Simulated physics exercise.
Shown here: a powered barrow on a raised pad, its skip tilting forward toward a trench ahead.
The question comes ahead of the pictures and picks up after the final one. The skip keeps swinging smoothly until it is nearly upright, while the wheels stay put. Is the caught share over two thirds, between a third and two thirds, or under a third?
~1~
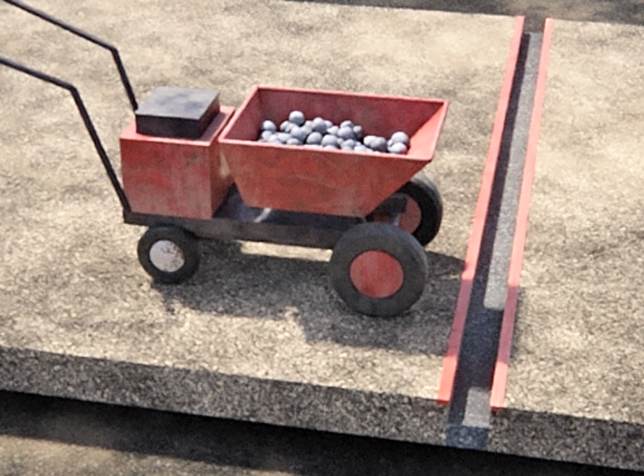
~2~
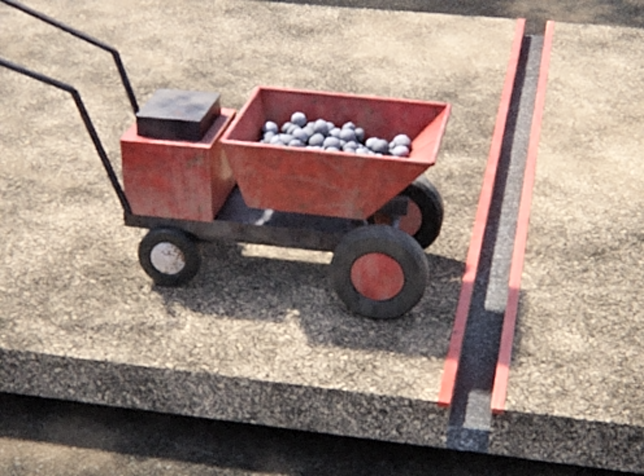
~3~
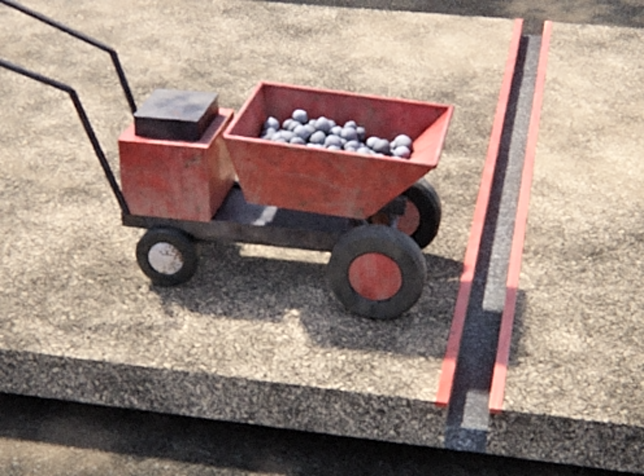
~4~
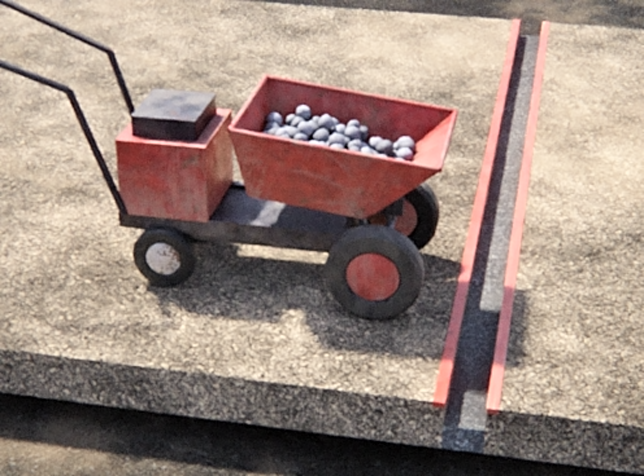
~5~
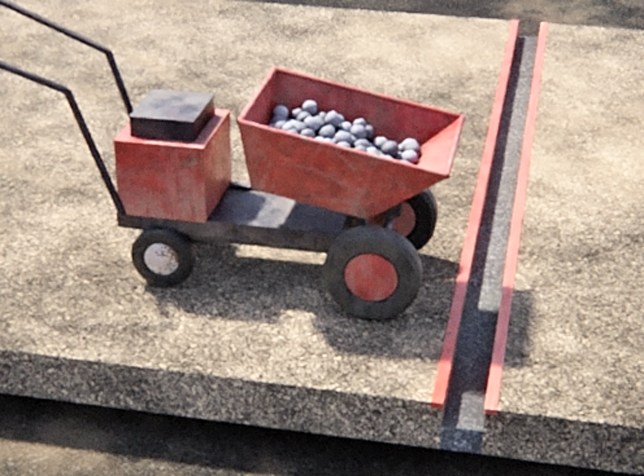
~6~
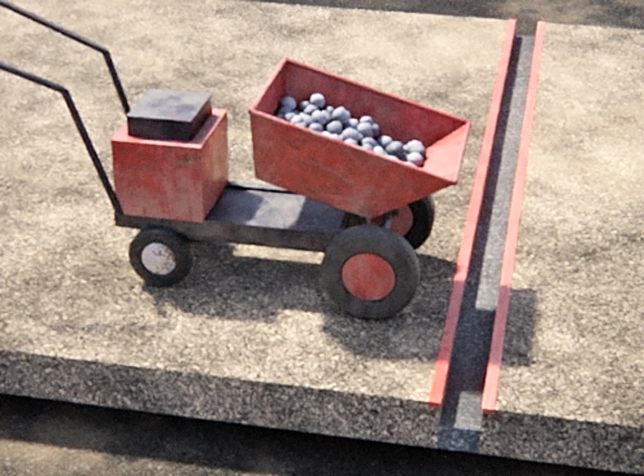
What ends in the trench is going to be under one-third of the load.
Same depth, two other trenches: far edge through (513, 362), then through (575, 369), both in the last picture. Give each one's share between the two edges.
The first try comes to close to 10 per cent, the next to 90 per cent.
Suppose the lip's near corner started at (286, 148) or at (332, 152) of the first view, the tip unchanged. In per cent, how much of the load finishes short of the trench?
It comes out near 60 in a hundred for the first and near 30 in a hundred for the second.
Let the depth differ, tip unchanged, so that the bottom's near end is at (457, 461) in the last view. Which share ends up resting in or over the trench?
Something close to 0 per cent.
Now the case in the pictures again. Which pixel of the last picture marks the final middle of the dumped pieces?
Roughly at (567, 295), give or take.
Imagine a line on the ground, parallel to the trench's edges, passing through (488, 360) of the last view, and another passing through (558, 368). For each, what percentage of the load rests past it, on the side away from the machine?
In order: 80 percent, then 40 percent.
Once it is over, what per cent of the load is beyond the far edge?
Roughly 80 in a hundred.
Soon after the last picture, skip tipped steeply; all in the skip.
A little later, skip tipped right over; most in the skip; about a quarter beyond it; a stray few falling.
Later still, skip tipped right over; about a quarter in the skip; most beyond it.
At rest, skip tipped right over; about a quarter in the skip; none in or heaped over the trench; most beyond it.
